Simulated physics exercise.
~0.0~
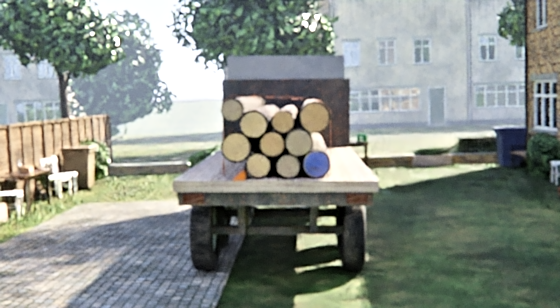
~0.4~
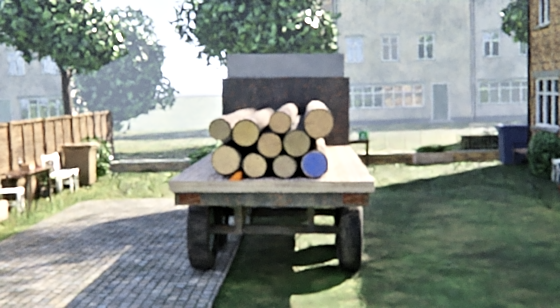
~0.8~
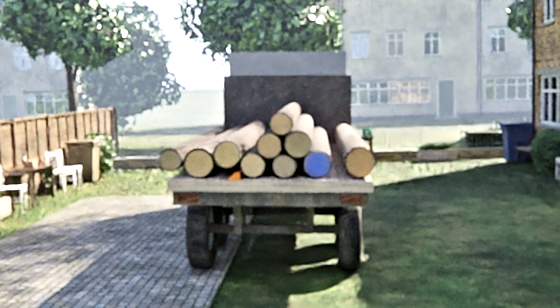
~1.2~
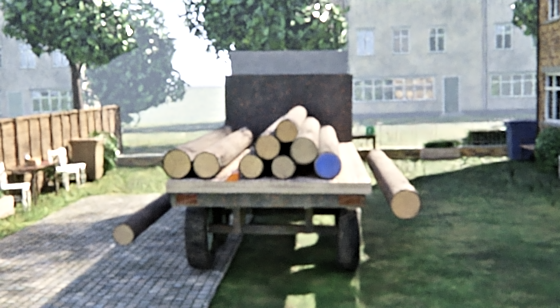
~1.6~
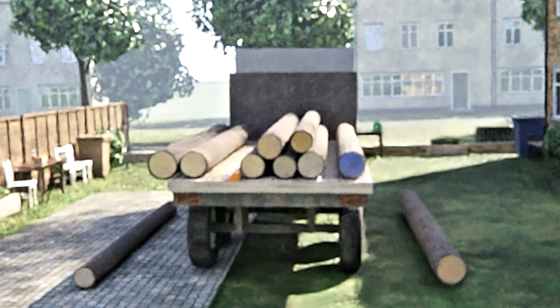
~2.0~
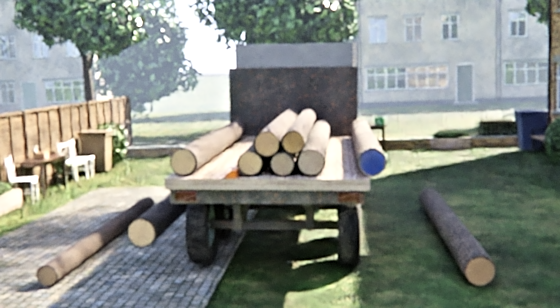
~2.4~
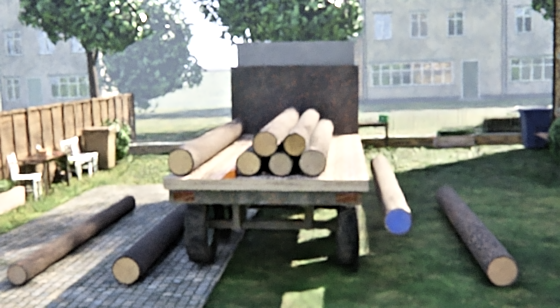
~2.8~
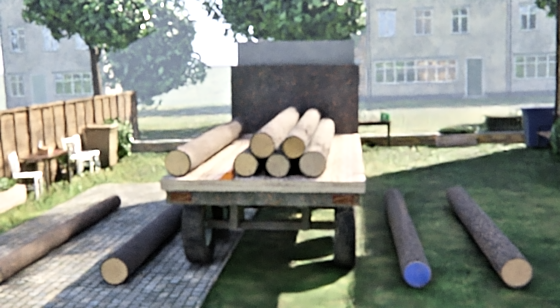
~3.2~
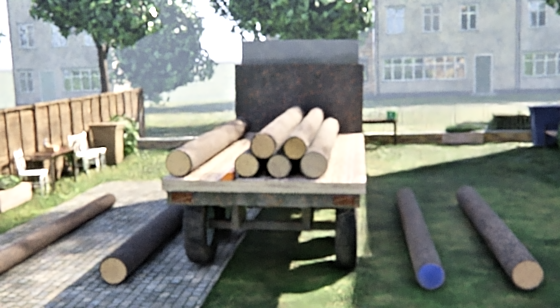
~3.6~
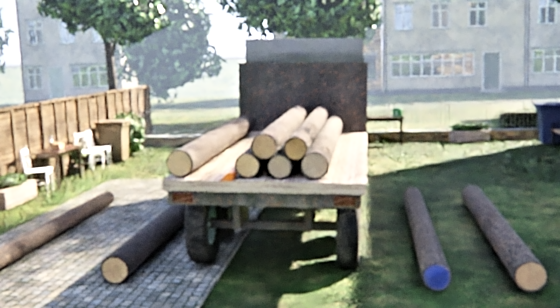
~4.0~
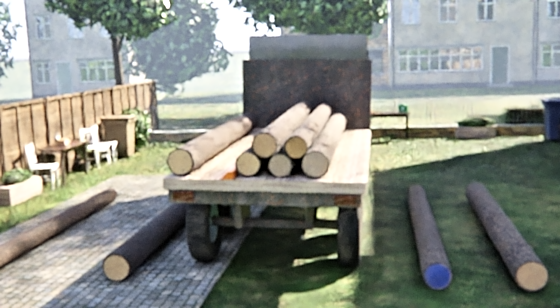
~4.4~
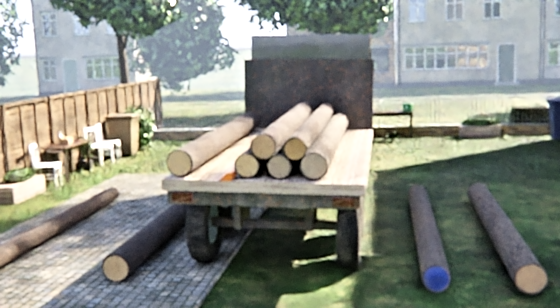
On a flatbed lorry parked between a paved drive and a lawn, a stack of logs slumped and spread, and poles rolled off both sides. The blue-ended one dropped off the right, ending on the grass, while a small pile stayed aboard.
